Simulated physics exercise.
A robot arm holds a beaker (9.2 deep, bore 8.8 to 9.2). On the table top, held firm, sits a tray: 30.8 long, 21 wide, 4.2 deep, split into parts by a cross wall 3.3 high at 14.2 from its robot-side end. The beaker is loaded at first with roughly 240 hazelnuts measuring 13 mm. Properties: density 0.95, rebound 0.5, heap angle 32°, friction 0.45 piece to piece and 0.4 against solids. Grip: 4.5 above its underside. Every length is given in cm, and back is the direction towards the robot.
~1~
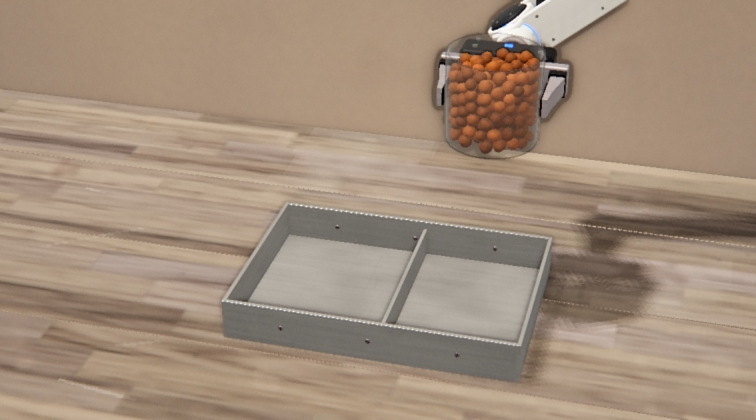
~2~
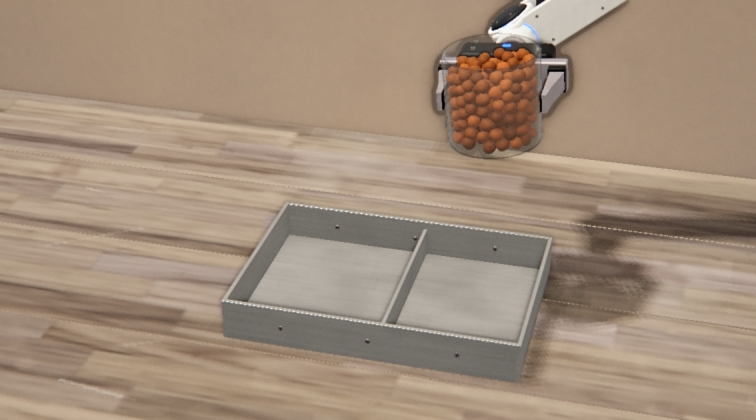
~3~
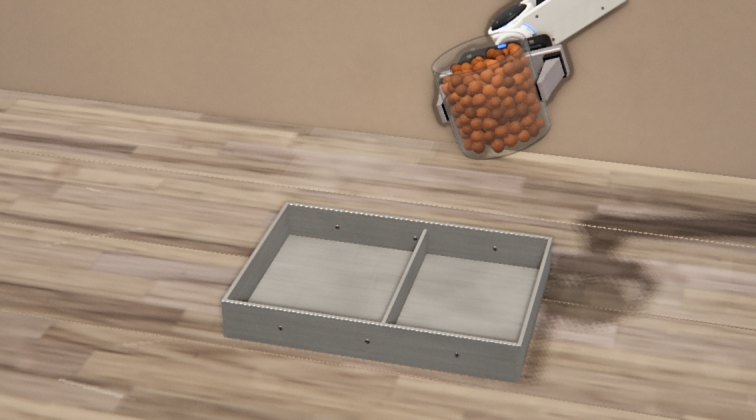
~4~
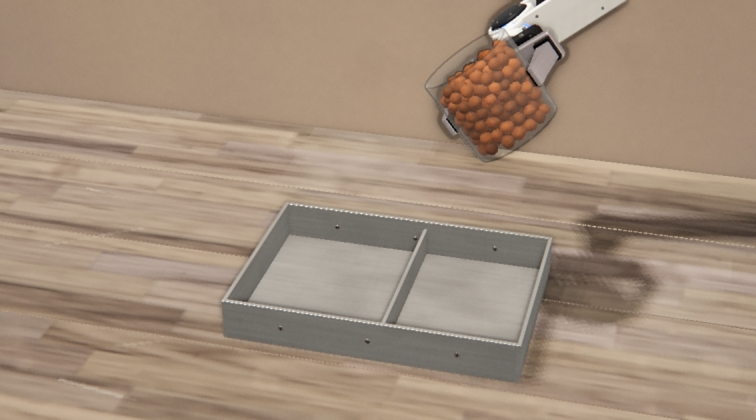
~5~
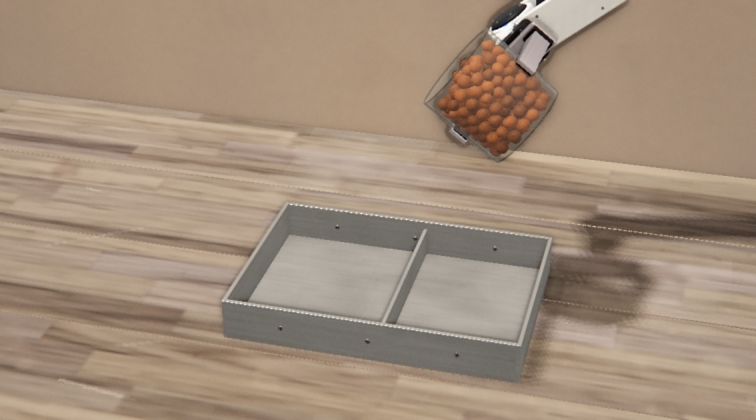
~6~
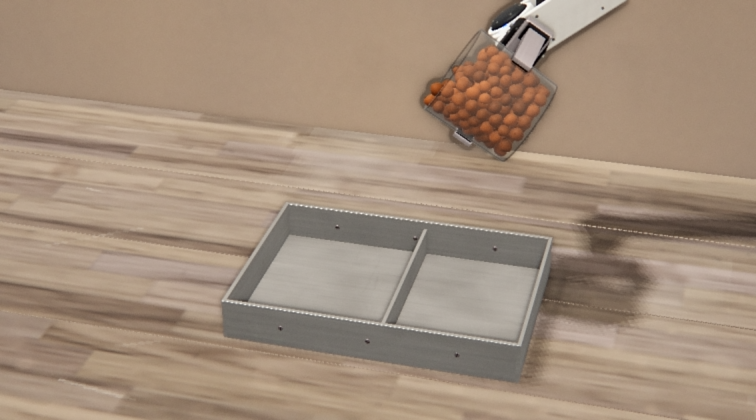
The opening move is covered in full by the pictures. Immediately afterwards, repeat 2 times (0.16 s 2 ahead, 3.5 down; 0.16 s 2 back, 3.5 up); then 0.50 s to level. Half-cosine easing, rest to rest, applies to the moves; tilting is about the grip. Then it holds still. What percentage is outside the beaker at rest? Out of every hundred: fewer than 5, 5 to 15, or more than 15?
Fewer than 5 out of every hundred.
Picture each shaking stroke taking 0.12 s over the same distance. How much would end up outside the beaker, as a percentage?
5 %.
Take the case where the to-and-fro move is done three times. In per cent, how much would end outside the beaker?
It would come to about 0 %.
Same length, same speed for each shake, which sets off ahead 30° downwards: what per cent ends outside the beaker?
You'd expect near 10 percent of it there.
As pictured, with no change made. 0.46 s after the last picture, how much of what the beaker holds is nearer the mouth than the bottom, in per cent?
Near 50 %.
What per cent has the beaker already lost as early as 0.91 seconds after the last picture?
About 0 per cent by then.
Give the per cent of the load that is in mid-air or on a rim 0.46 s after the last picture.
About 0 per cent.
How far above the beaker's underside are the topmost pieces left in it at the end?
Height at rest: Approx. 9.5 cm.
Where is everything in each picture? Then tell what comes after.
Beaker middle at (493, 97), level; upper third of the load around (496, 77), from x 455 to 535, top at y 55; 239 in the beaker, in the first picture.
Beaker middle at (493, 97), tilted 6° forward; upper third of the load around (497, 76), from x 450 to 535, top at y 55, in the second picture.
Beaker middle at (493, 97), tilted 20° forward; upper third of the load around (499, 77), from x 450 to 540, top at y 50, in the third picture.
Beaker middle at (493, 97), tilted 38° forward; upper third of the load around (496, 77), from x 445 to 545, top at y 45, in the fourth picture.
Beaker middle at (492, 97), tilted 52° forward; upper third of the load around (492, 76), from x 445 to 545, top at y 45, in the fifth picture.
Beaker middle at (492, 97), tilted 58° forward; upper third of the load around (494, 79), from x 430 to 545, top at y 50; 239 in the beaker, in the sixth picture.
Then, 0.46 s later, tilted 58° forward, highest piece 27 above the table; 239 in the beaker.
Then, 0.91 s later, tilted 25° forward, highest piece 30 above the table; 239 in the beaker.
Then, 1.34 s later, level, highest piece 31 above the table; 239 in the beaker.
Then, 2.39 s later, level, highest piece 31 above the table; 239 in the beaker.
At rest, 239 in the beaker. That is 0 % outside the beaker.
